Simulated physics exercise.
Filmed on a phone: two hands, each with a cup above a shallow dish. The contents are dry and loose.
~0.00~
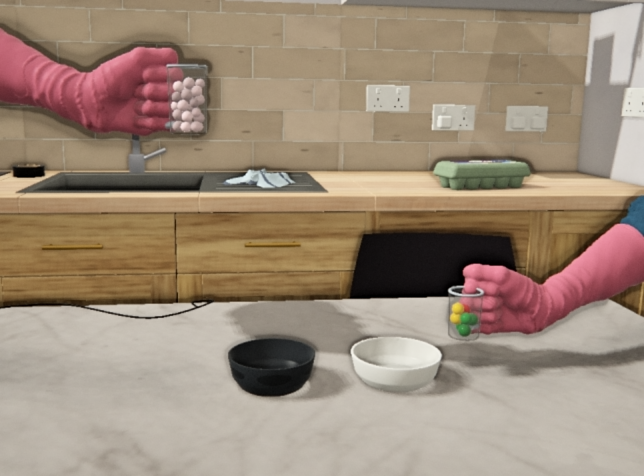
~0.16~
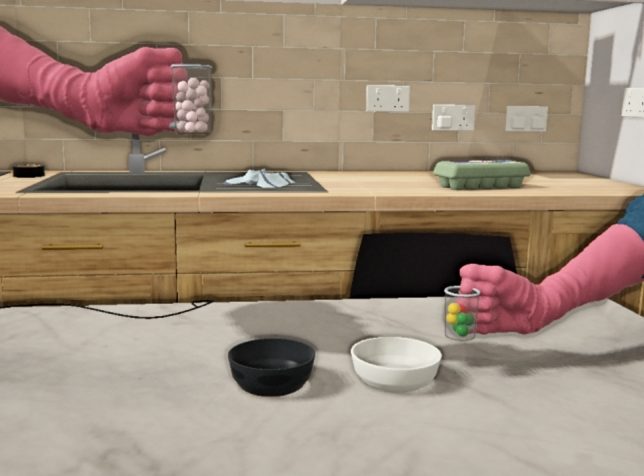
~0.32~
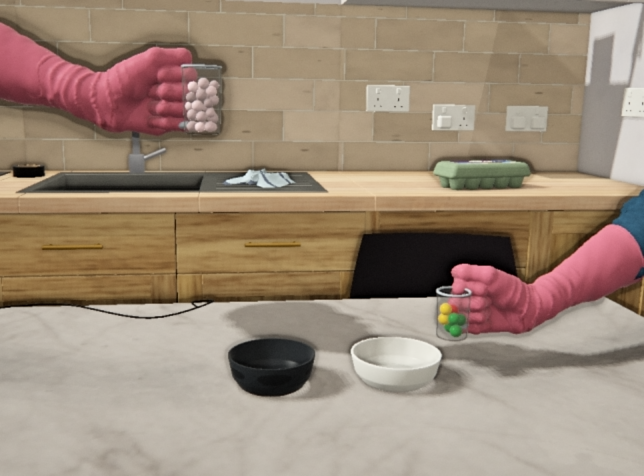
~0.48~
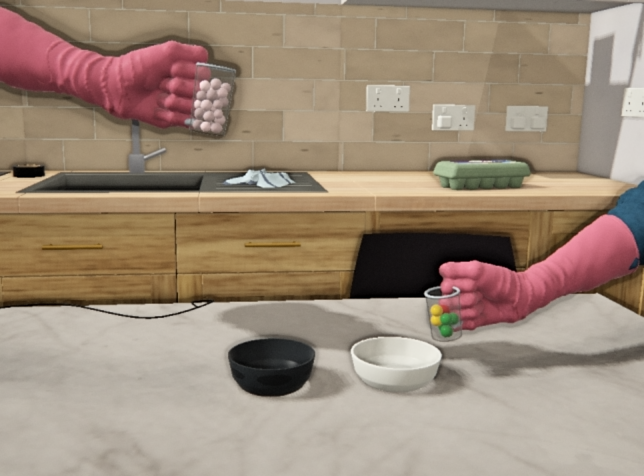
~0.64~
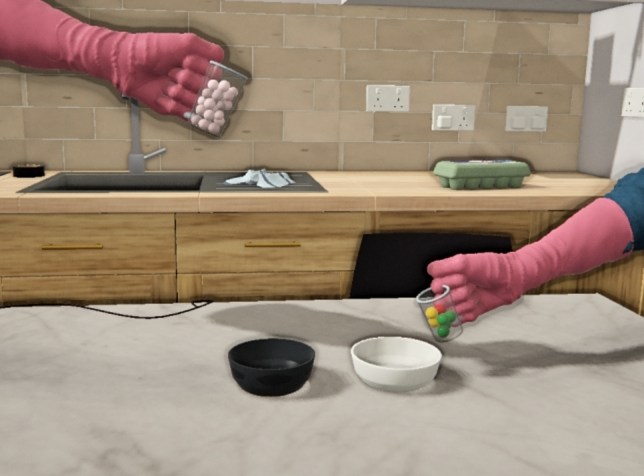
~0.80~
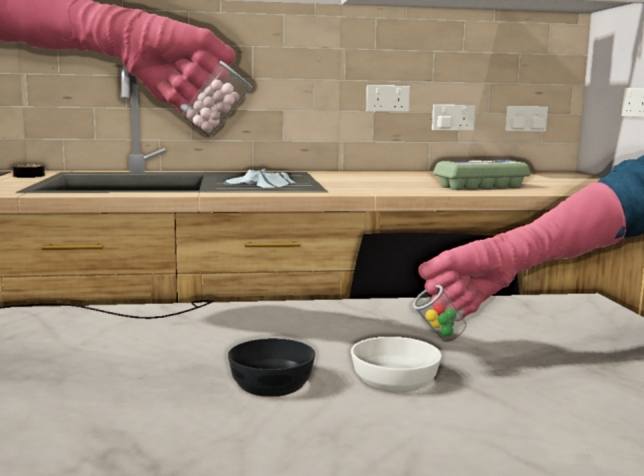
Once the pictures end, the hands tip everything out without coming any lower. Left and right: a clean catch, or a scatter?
Left dish lets several get away, right dish catches the lot.
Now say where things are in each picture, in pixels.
The first picture shows left dish (275, 373), empty; left cup (188, 100), holding sugar pearls, high above its dish; right dish (407, 372), empty; right cup (465, 314), holding glass marbles, just above its dish.
The second picture shows left cup (192, 100), upright; right cup (461, 314), upright.
The third picture shows left cup (202, 100), upright; right cup (453, 314), upright.
The fourth picture shows left cup (212, 100), tipped 9°; right cup (445, 314), tipped 9°.
The fifth picture shows left cup (216, 100), tipped 24°; right cup (441, 314), tipped 24°.
The sixth picture shows left dish (275, 373); left cup (216, 100), tipped 38°; right dish (407, 372); right cup (441, 314), tipped 38°.
By 1.03 s, left, every one still in the cup; right, every one still in the cup.
By 1.33 s, left, every one still in the cup; right, every one still in the cup.
By 1.64 s, left, roughly two thirds still in the cup, roughly a third in the air; right, roughly half still in the cup, roughly half in the dish, about a tenth in the air.
When it is over (2.8 s), left, roughly a third in the dish, roughly two thirds outside the dish; right, every one in the dish, not one outside the dish.
